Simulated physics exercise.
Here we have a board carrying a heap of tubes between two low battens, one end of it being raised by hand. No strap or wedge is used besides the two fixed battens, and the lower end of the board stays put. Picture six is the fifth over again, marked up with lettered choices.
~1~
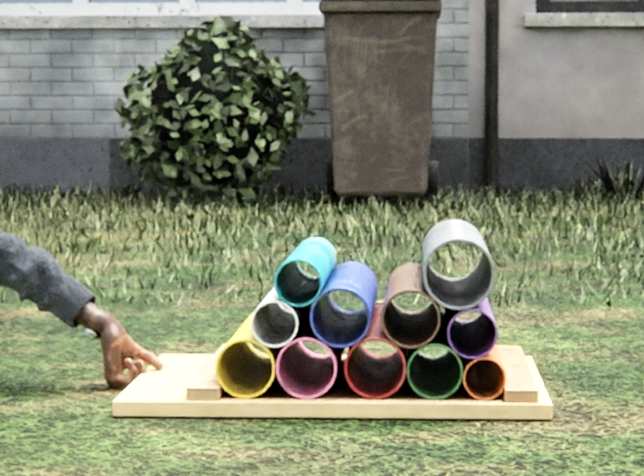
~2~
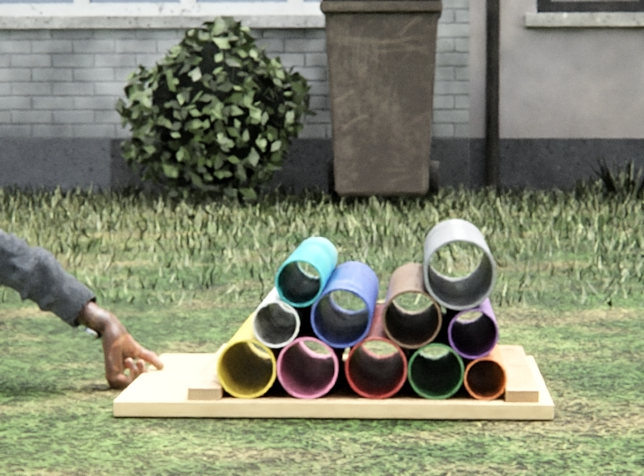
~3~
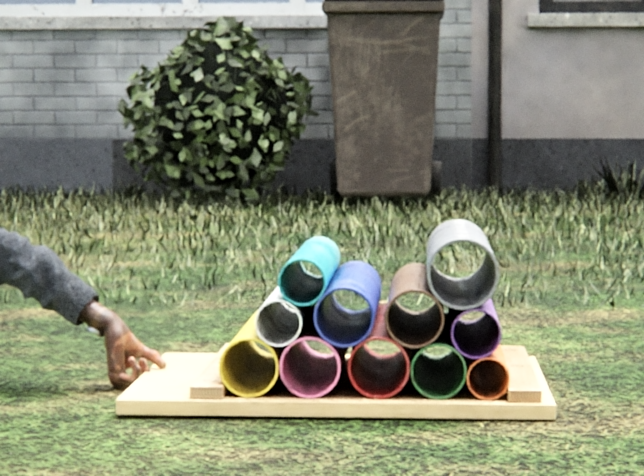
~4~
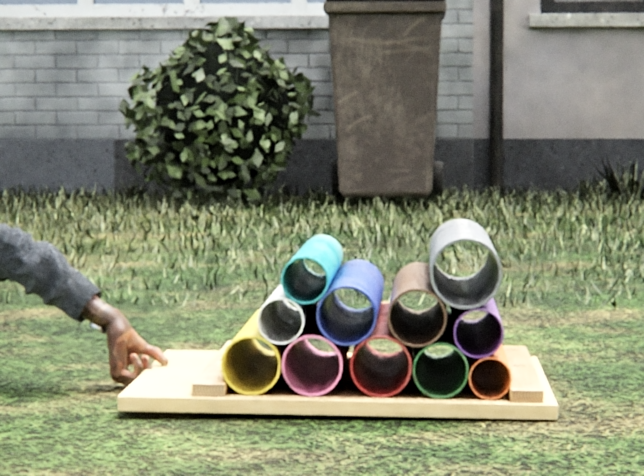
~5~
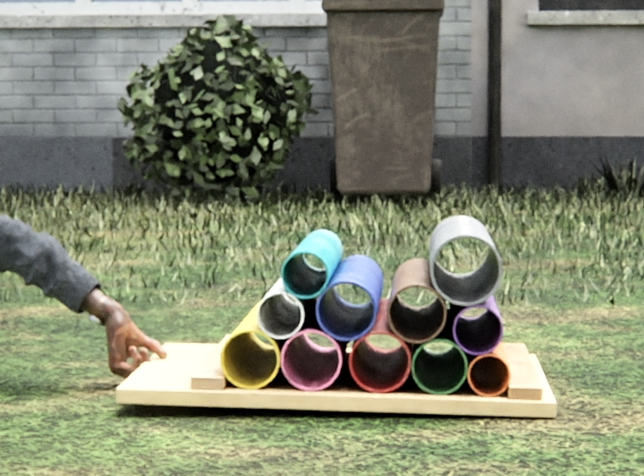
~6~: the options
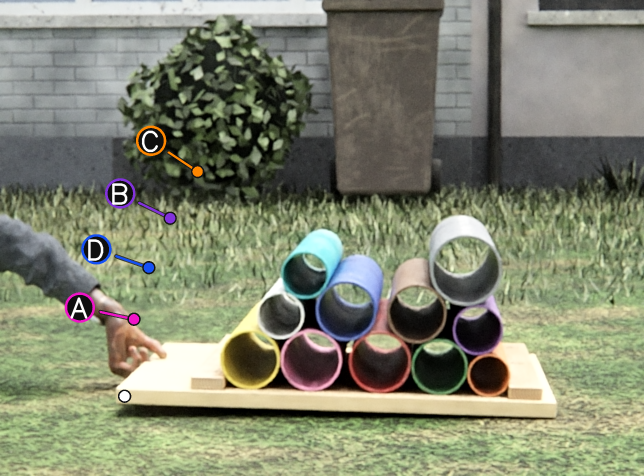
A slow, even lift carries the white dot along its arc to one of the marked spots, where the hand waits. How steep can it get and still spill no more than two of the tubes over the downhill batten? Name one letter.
It can be raised to D.
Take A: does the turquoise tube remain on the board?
Yes, with A.
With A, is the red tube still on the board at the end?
Yes, with A.
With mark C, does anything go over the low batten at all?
Yes, at C.
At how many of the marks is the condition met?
Two of the four.
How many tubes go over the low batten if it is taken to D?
The count is two.
On the marked copy, A at (134, 319); B at (170, 218); C at (197, 172); D at (149, 268); the white dot at (125, 396).
With D. Early on, board at 14°.
Further on, board at 19°.
At the end, board at 19°, two over the low batten (purple, grey).
As for the rest, A none over the low batten; B five over the low batten; C five over the low batten.
